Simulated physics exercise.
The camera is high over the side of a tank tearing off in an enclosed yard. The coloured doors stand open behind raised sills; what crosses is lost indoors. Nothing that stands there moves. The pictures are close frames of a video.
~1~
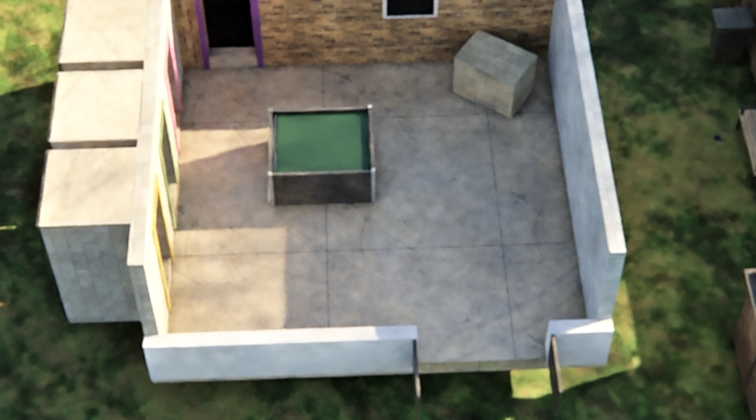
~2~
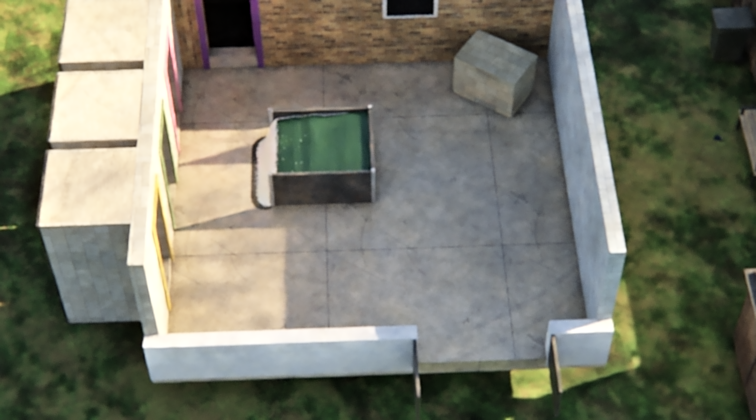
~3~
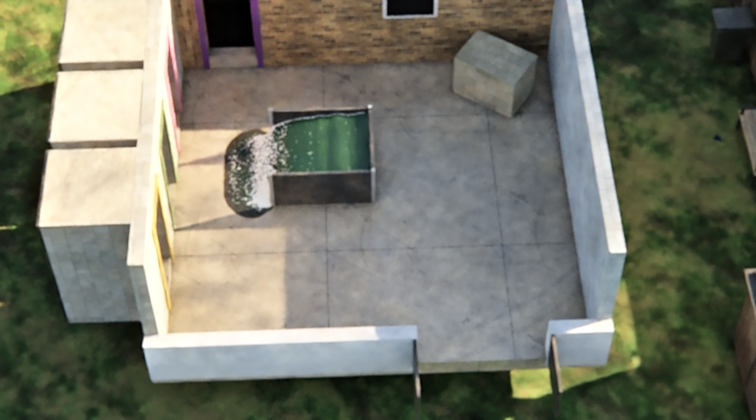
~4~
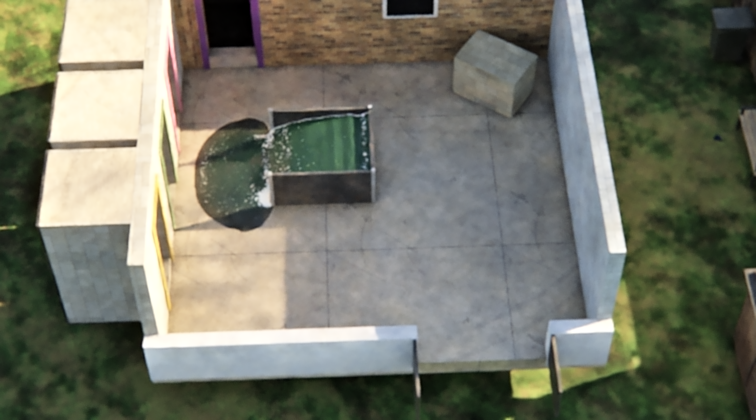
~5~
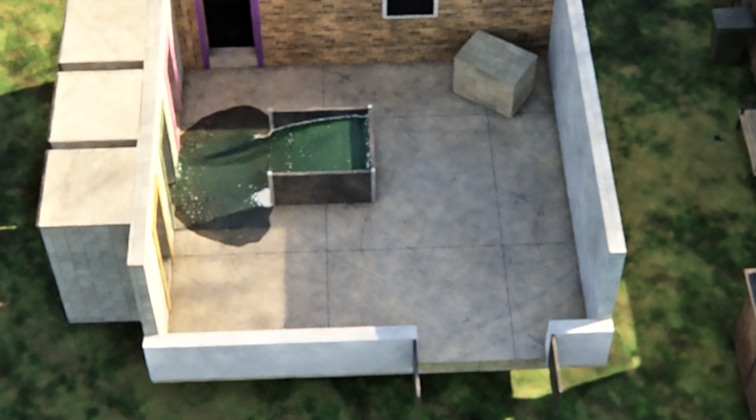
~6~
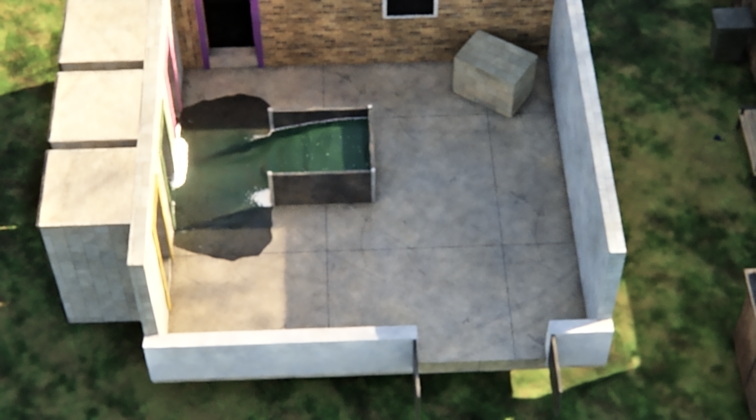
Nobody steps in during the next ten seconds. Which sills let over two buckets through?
One by one: The purple door holds within the limit; the green door floods; the pink door floods; the yellow door holds within the limit.
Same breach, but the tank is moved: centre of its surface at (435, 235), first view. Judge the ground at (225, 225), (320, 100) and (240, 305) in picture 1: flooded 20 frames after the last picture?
One after the other: Wet, not flooded, covered.
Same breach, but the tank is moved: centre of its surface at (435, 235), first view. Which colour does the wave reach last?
Last comes the purple door.
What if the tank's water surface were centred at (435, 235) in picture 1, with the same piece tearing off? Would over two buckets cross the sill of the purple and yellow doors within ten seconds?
My reading: Purple door holds, yellow door takes more.
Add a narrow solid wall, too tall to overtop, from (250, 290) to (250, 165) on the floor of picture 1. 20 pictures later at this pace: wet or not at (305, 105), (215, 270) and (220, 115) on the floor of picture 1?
One after the other: Covered, under water, under water.
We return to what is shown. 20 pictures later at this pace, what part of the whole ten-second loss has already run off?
About 85 per cent.
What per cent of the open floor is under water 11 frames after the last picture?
I make it 20 per cent.
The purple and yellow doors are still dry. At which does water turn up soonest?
First comes the yellow-painted one.
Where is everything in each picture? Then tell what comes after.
In the first frame, the open tank at (321, 143) is whole and still.
In the second frame, the front is at (269, 139), out from the gap at (274, 162).
In the third frame, water pours out at (274, 164) and has run to (242, 137).
In the fourth frame, the front is at (213, 138), out from the gap at (274, 165).
In the fifth frame, the front is at (179, 142), out from the gap at (274, 165).
In the sixth frame, water pours out at (274, 166) and has run to (181, 115).
A moment on, water covers 15 % of the floor; the purple door not reached, the green door far over two buckets in, the pink door over two buckets in, the yellow door wet at the sill, nothing in.
Next, water covers 20 % of the floor; the purple door wet at the sill, nothing in, the green door far over two buckets in, the pink door far over two buckets in, the yellow door wet at the sill, nothing in.
Then, water covers 40 % of the floor; the purple door wet at the sill, nothing in, the green door far over two buckets in, the pink door far over two buckets in, the yellow door wet at the sill, nothing in.
Later, water covers 65 % of the floor; the purple door wet at the sill, nothing in, the green door far over two buckets in, the pink door far over two buckets in, the yellow door wet at the sill, nothing in.
In the end, water covers 90 % of the floor; the purple door wet at the sill, nothing in, the green door far over two buckets in, the pink door far over two buckets in, the yellow door wet at the sill, nothing in.
